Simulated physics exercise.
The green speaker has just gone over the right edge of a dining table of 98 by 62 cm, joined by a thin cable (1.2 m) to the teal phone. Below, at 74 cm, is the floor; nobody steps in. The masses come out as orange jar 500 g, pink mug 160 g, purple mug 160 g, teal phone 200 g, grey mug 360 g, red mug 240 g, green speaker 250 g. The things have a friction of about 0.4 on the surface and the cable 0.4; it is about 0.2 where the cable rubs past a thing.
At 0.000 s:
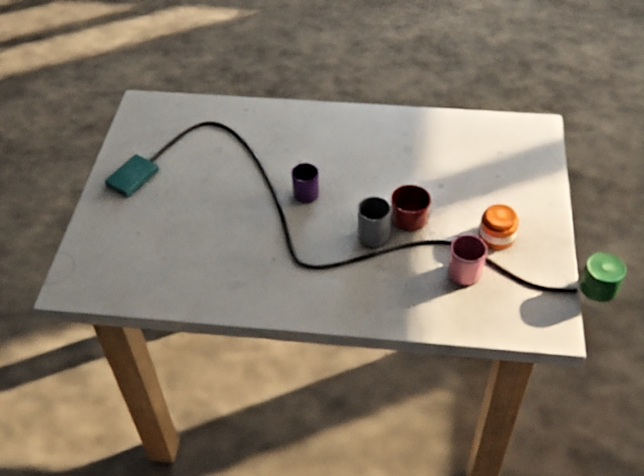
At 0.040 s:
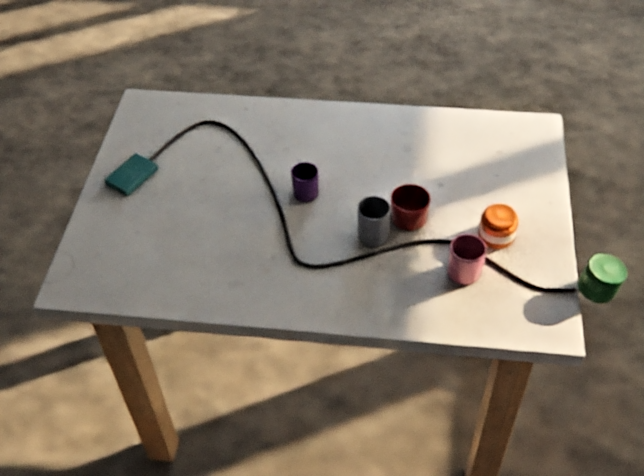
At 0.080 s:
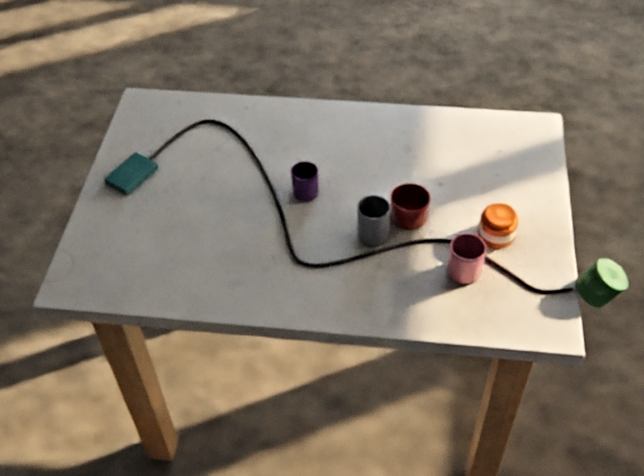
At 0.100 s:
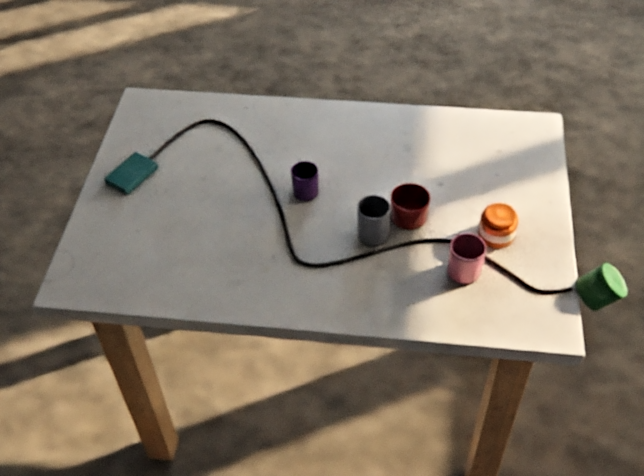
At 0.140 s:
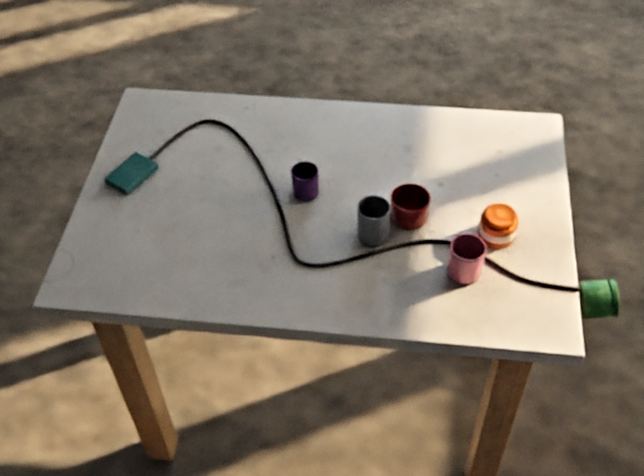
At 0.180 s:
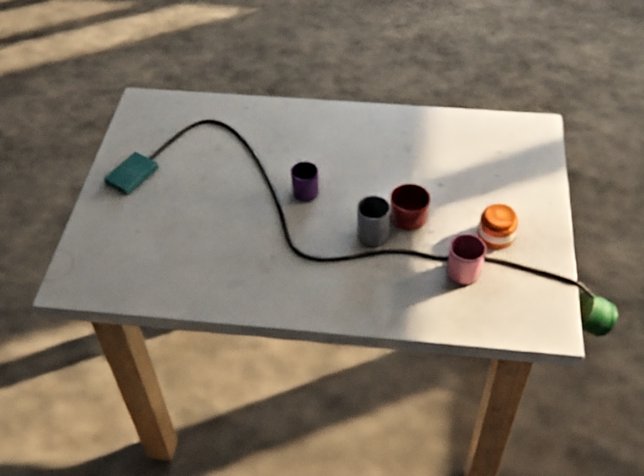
A green cylindrical speaker tilts and drops lower just off the right edge of a pale table, its thin black cable to the teal phone at upper left pulling straighter across the right half. Purple, grey, red and pink mugs and an orange-lidded jar sit still between them. The fixed view looks down at the wooden-legged table on a brown floor streaked with sunlight and shadow.
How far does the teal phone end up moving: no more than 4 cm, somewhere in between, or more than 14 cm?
The teal phone moves more than 14 cm.
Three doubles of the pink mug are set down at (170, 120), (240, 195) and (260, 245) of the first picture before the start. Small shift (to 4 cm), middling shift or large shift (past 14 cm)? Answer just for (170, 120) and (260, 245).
In order they come out low and low.
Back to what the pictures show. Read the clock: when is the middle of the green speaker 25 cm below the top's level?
Roughly 0.30 s.
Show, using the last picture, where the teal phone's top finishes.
It stops around pixel (299, 223).
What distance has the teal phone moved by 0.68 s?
By then the teal phone has moved close to 25 cm.
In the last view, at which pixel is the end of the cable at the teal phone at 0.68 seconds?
Around (240, 229).
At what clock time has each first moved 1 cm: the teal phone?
For the teal phone, around 0.38 seconds.
At 0.4 s, the cable's tail end at (168, 203); teal phone 7 cm off its start, green speaker over the edge.
At 0.7 s, the cable's tail end at (240, 229); teal phone 23 cm off its start, green speaker over the edge.
At 0.9 s, the cable's tail end at (321, 222); teal phone 37 cm off its start at (296, 222), green speaker over the edge.
At 1.2 s, the cable's tail end at (324, 222); teal phone 38 cm off its start, green speaker over the edge.
At 2.4 s, the cable's tail end at (324, 222); teal phone 38 cm off its start at (299, 223), green speaker over the edge.
